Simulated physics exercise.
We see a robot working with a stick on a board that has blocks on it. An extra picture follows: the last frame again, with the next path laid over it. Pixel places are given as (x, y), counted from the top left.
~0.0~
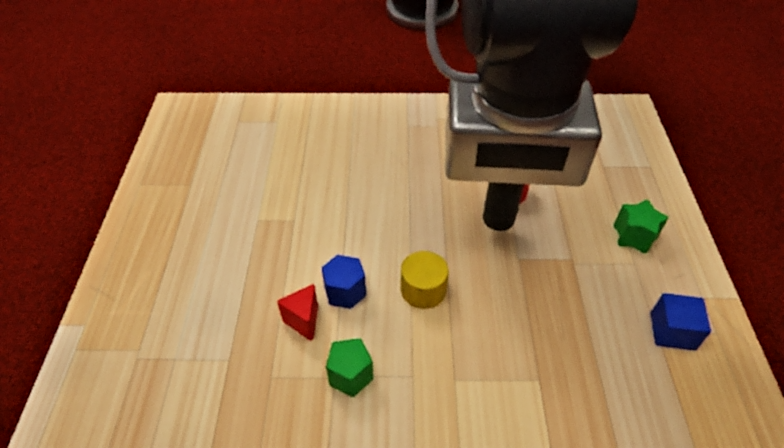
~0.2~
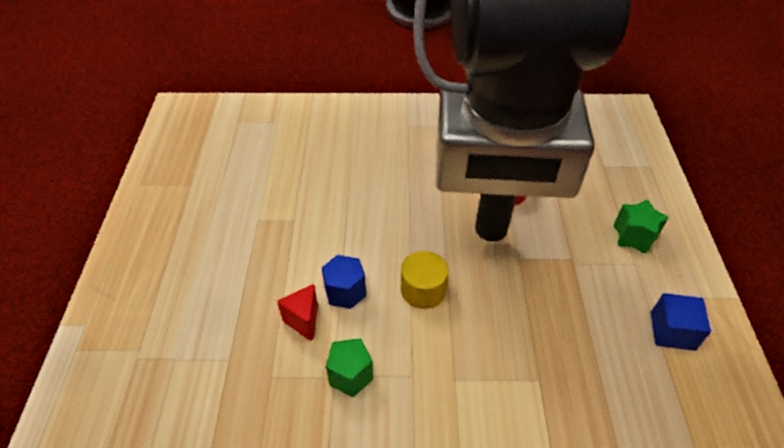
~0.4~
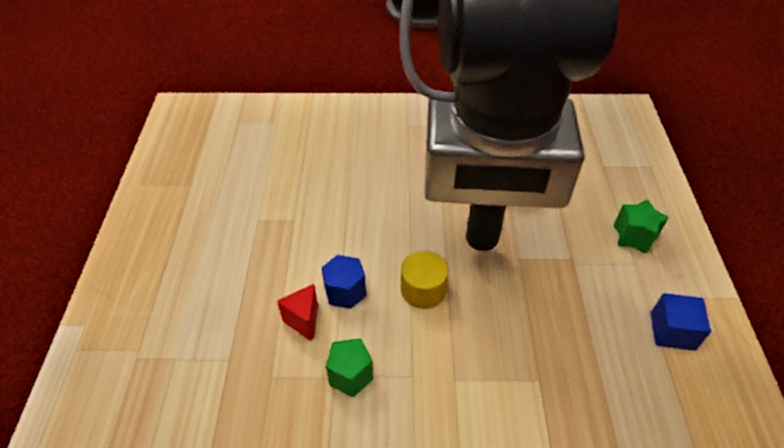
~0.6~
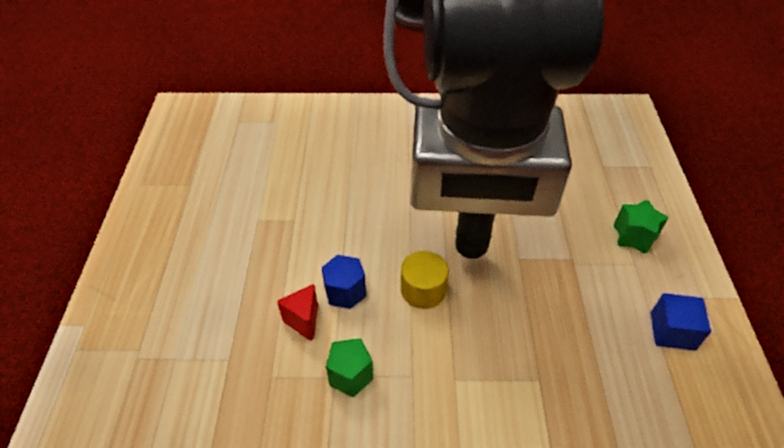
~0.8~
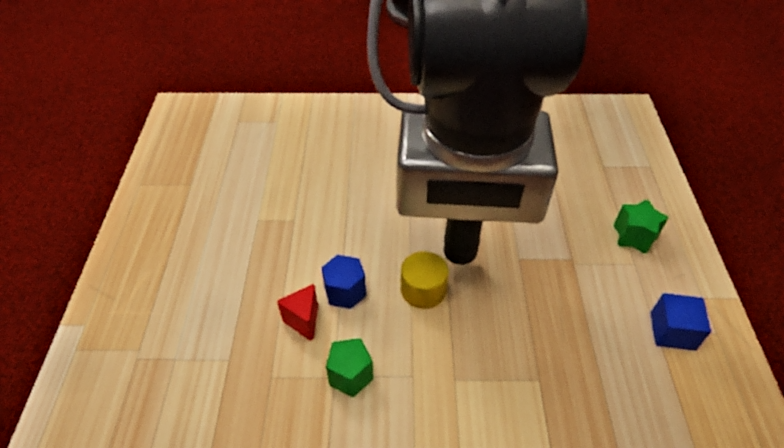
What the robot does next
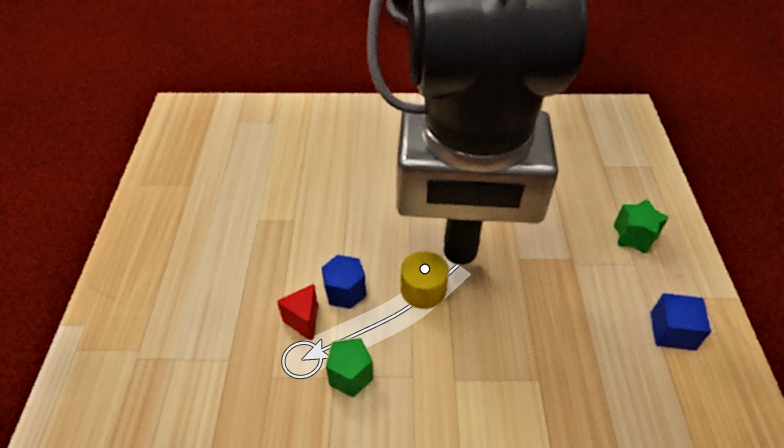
A robot arm moves its stick down and left toward the yellow disc, pushing nothing.
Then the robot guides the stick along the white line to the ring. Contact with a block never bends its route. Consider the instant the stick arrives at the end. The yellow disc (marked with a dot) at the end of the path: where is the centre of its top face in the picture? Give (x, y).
If I read the scene right, the answer is (251, 346).
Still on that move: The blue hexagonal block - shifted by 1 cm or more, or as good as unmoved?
By the last moment, the blue hexagonal block will still be in its place.
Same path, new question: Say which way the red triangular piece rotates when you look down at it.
From above, the turn goes clockwise.
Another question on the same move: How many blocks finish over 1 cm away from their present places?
Total: Two.
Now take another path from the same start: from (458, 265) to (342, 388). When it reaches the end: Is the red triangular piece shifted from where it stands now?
No
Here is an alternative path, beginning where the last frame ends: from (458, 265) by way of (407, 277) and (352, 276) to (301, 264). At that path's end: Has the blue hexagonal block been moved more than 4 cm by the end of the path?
Yes, I think so.
The drawn path runs from (458, 265) by way of (392, 317) to (302, 360); the dot is on the yellow disc.
What follows on the original path. One third of the way, stick at (418, 289); yellow disc at (380, 298).
Two thirds of the way, stick at (361, 320); red triangular piece at (292, 302), turned 35° clockwise; yellow disc at (318, 325).
At the end, stick at (299, 348); red triangular piece at (283, 302), turned 65° clockwise; blue hexagonal block not moved; green pentagon not moved; yellow disc at (251, 346).
